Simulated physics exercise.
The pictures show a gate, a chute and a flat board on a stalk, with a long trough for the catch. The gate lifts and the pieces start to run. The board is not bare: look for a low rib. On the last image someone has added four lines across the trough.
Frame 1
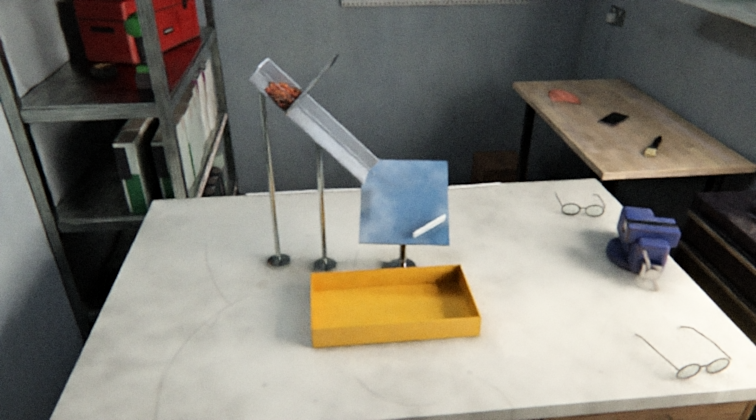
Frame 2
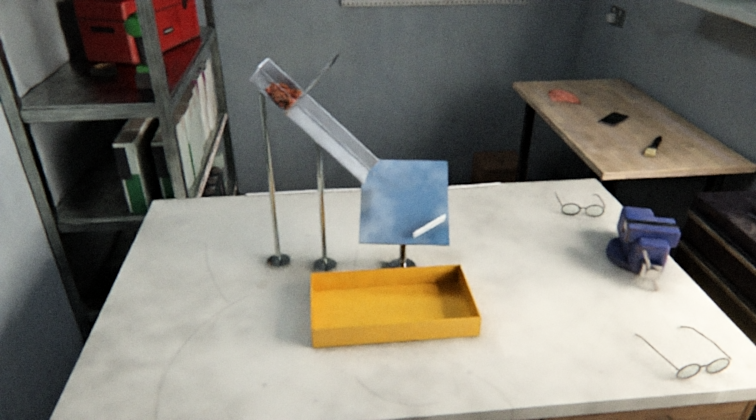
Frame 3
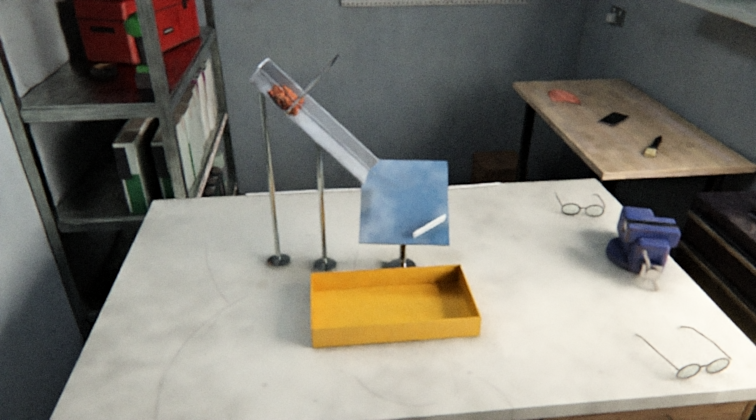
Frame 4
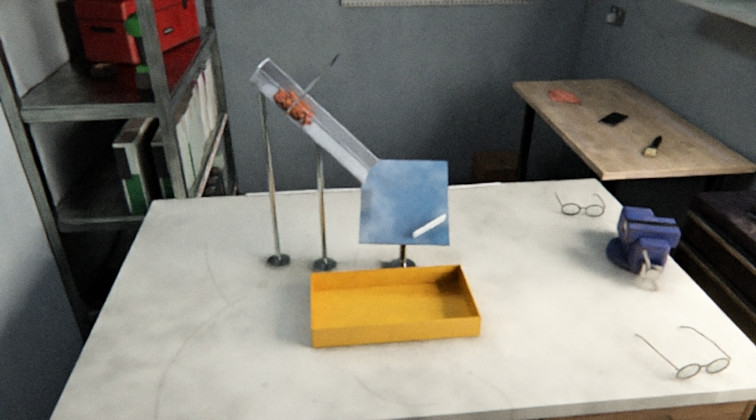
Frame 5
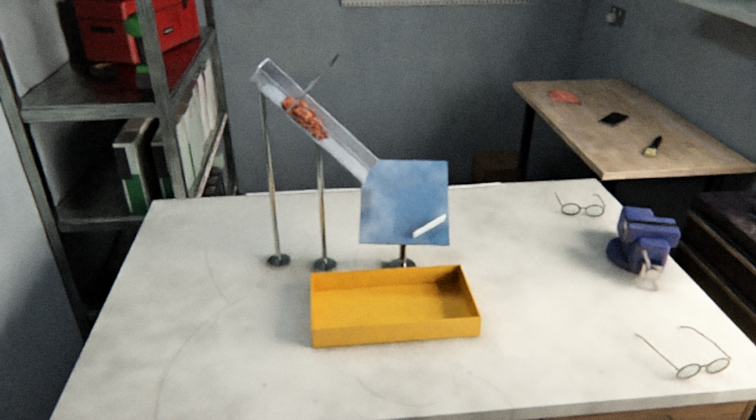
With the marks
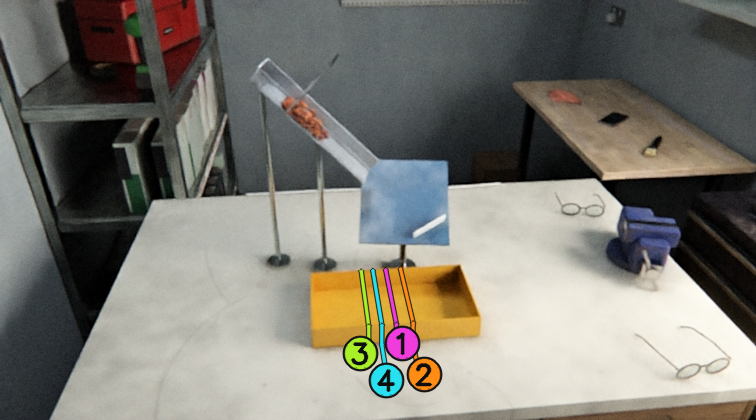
A clump of small orange-brown pieces slides a short way down and to the right inside a clear, sloping chute, stretching out slightly, while the camera and everything else stay still. The chute stands on metal rods behind a tilted blue board with a short white rib and an empty yellow trough. The view looks down on a pale workshop table, with spectacles and a blue vise at right.
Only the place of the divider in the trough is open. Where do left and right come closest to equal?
2 is best.
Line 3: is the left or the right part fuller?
More lands on the right.
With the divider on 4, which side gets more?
Right.
On the marked copy, line 1 crosses the front rim at (396, 323); line 2 crosses the front rim at (413, 322); line 3 crosses the front rim at (368, 325); line 4 crosses the front rim at (381, 324).
For line 1, of what is caught, not one piece on the left of the divider, every piece on the right.
For line 2, of what is caught, roughly half on the left of the divider, roughly half on the right.
For line 3, of what is caught, not one piece on the left of the divider, every piece on the right.
For line 4, of what is caught, not one piece on the left of the divider, every piece on the right.
